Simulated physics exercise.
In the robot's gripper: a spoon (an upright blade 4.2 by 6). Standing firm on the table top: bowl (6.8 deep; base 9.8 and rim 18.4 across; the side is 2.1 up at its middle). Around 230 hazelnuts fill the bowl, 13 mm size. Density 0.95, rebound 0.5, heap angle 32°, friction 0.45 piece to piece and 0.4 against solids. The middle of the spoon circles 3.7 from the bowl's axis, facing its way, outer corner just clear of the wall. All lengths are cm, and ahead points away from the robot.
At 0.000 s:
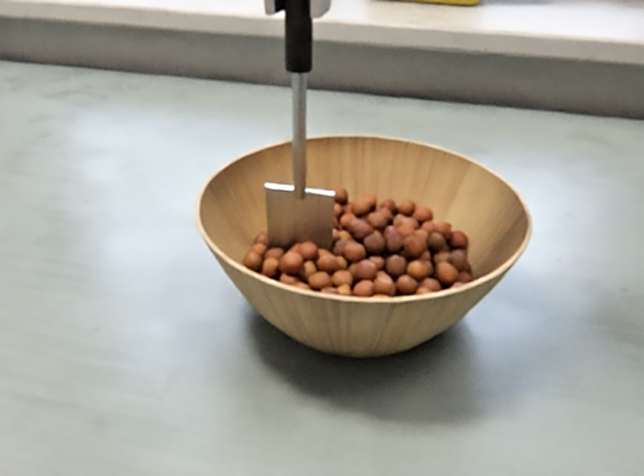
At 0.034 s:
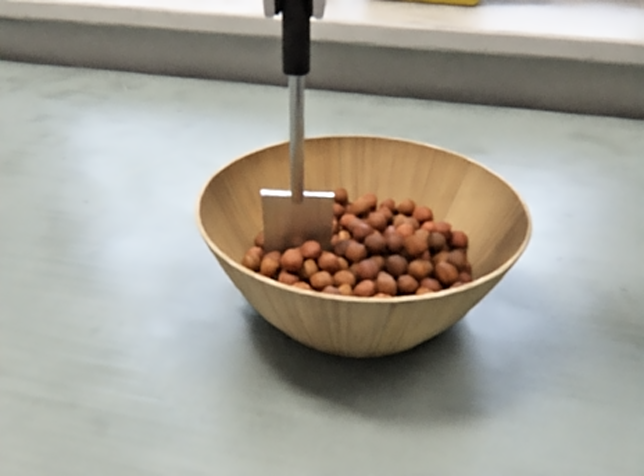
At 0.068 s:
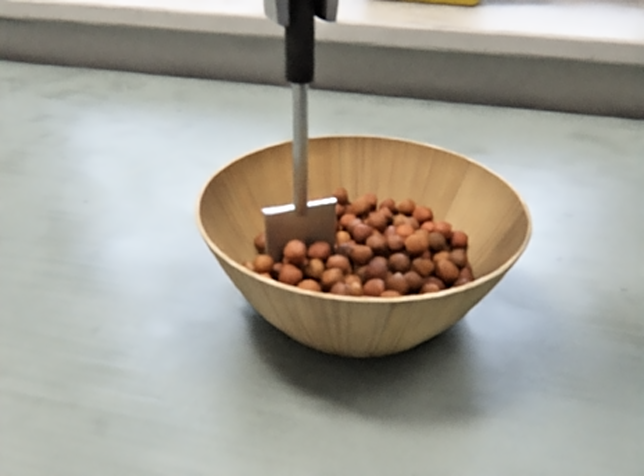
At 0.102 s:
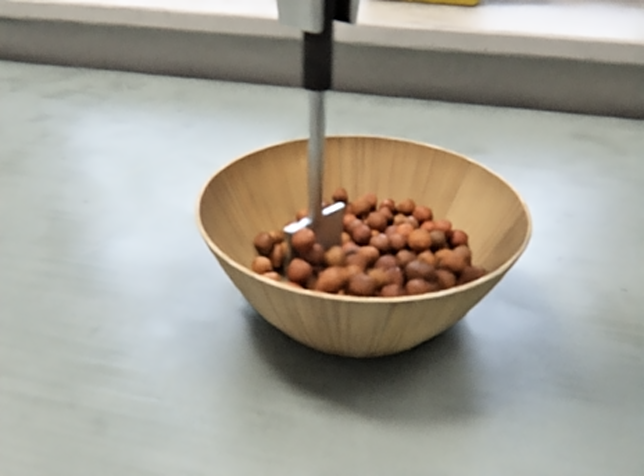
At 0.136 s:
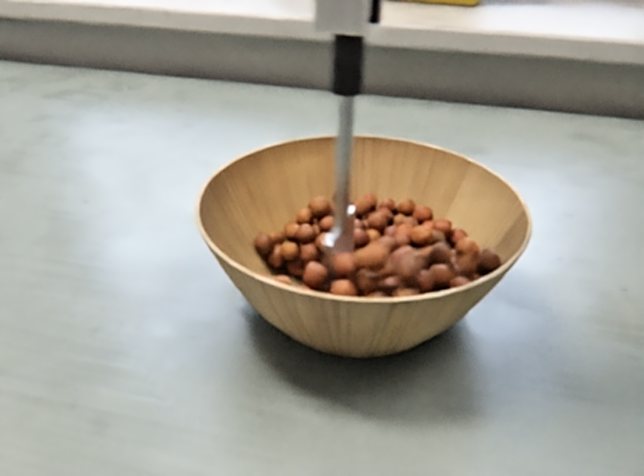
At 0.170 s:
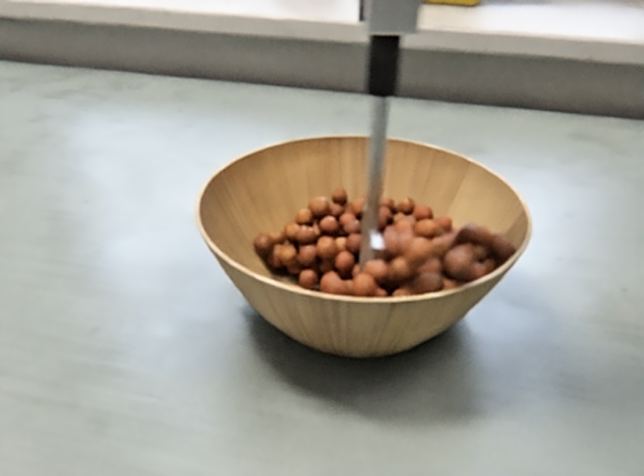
A robot arm holding an upright metal blade sweeps it rightward through hazelnuts in a wooden bowl, turning it and pushing nuts right.
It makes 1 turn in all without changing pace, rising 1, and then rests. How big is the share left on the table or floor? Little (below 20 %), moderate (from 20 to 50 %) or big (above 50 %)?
On the table or floor the share is little, below 20 %.
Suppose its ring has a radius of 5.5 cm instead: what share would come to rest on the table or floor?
Then about 5 per cent.
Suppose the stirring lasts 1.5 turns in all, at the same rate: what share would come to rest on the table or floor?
Then about 10 per cent.
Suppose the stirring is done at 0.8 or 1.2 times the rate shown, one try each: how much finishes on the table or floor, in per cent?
About 5 and 15 per cent.
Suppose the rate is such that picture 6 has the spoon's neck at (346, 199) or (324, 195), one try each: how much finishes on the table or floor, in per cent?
About 5 and 0 per cent.
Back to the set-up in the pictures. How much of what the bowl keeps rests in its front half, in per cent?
Roughly 60 per cent.
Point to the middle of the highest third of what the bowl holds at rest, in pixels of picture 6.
Near (285, 258).
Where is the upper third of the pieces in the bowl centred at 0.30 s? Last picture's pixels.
Around (452, 194).
By 0.30 s, 203° round, highest piece 10 above the table; 224 in the bowl, 2 on the table or floor, 3 in flight or on the tool.
By 0.43 s, 298° round, highest piece 8 above the table; 216 in the bowl, 8 on the table or floor, 5 in flight or on the tool.
By 0.70 s, 0° round, highest piece 7 above the table; 213 in the bowl, 16 on the table or floor.
By 1.40 s, 0° round, highest piece 7 above the table; 213 in the bowl, 16 on the table or floor.
Final count, 213 in the bowl, 16 on the table or floor. That is 7 % on the table or floor.
